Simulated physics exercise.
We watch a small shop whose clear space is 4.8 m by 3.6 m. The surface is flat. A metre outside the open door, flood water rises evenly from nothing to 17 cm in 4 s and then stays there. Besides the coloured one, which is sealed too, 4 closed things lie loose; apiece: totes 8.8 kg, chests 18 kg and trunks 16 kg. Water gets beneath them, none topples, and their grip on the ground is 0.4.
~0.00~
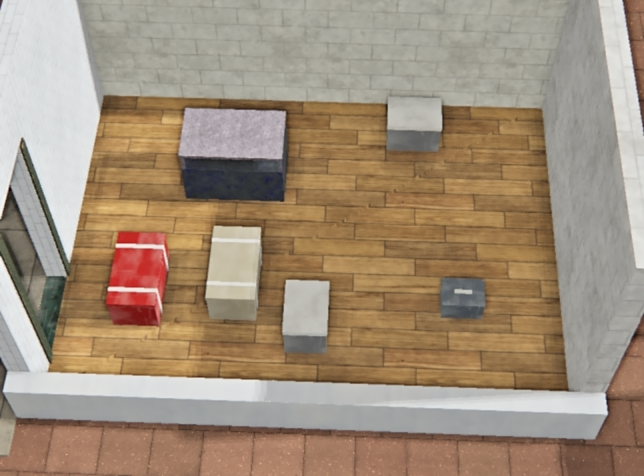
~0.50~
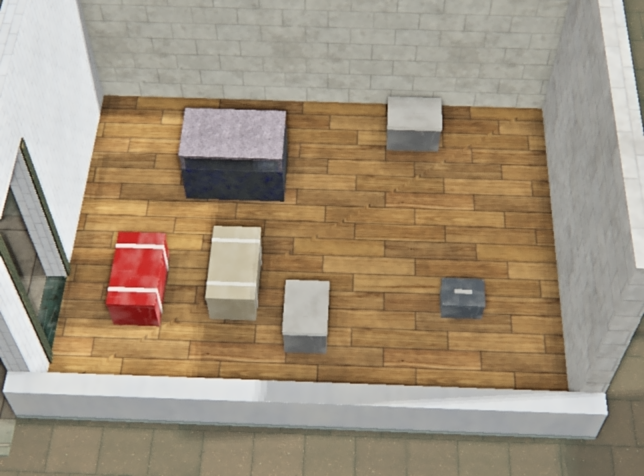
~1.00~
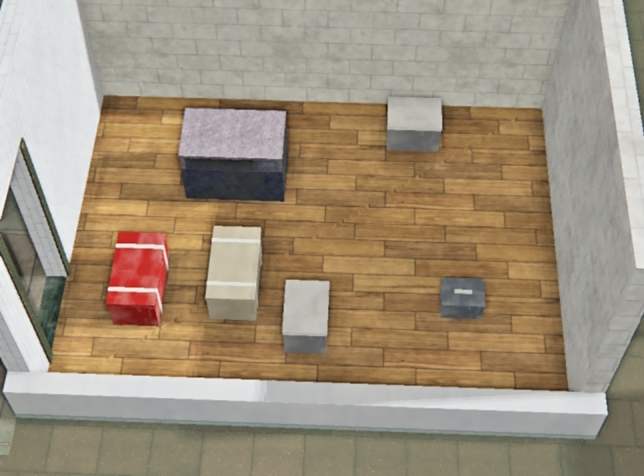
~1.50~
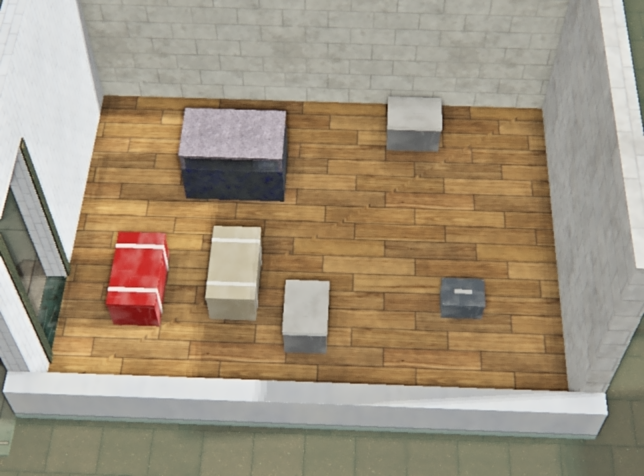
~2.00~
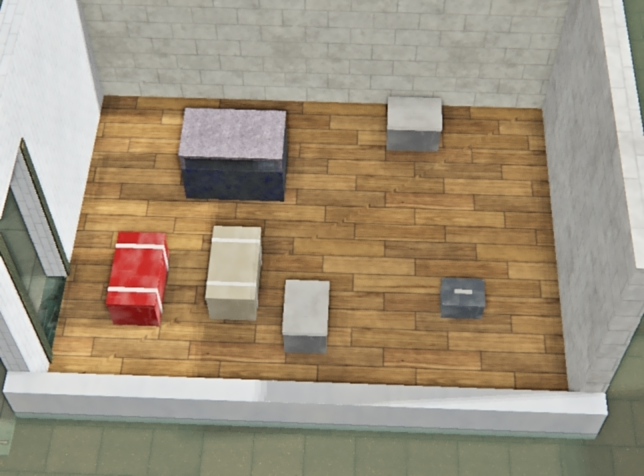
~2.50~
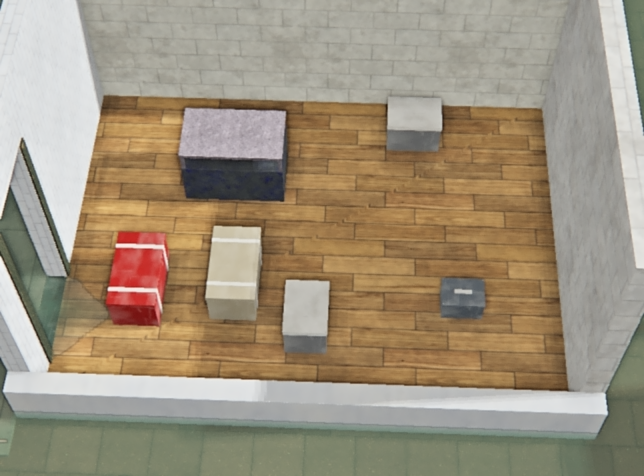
Murky water spreads over the reddish paving outside a small wood-floored room, turning it dull brown and then greenish. It then creeps in at the doorway on the left, making a thin patch on the floor beside the red trunk, while the trunk and the other closed boxes stay still.
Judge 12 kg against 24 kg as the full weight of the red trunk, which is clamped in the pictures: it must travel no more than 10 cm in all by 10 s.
I expect that neither weight holds it.
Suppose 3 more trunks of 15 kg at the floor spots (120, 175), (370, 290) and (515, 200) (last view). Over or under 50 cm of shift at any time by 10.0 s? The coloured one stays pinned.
In turn: Over, less, under.
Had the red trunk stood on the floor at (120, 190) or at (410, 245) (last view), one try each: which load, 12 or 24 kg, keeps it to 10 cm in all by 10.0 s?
In turn: The smaller is enough; only the larger holds.
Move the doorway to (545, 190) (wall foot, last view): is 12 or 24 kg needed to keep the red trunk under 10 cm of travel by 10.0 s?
In that case the lower weight is enough.
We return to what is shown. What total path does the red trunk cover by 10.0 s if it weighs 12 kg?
About 250 cm.
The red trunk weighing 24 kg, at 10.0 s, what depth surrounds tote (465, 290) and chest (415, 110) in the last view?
About 3 and 2 cm.
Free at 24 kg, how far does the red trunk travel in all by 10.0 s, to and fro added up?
About 50 cm.
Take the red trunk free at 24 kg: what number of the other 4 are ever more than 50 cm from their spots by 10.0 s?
0 of them.
After 3.5 s the red trunk would be 13 cm from its start with 12 kg and 1 cm from its start with 24 kg; 4 cm of water round it then.
After 4.5 s the red trunk would be 49 cm from its start with 12 kg and 26 cm from its start with 24 kg; 4 cm of water round it then.
After 7.0 s the red trunk would be 103 cm from its start with 12 kg and 48 cm from its start with 24 kg; 3 cm of water round it then.
After 10.0 s the red trunk would be 263 cm from its start with 12 kg and 48 cm from its start with 24 kg; 4 cm of water round it then.
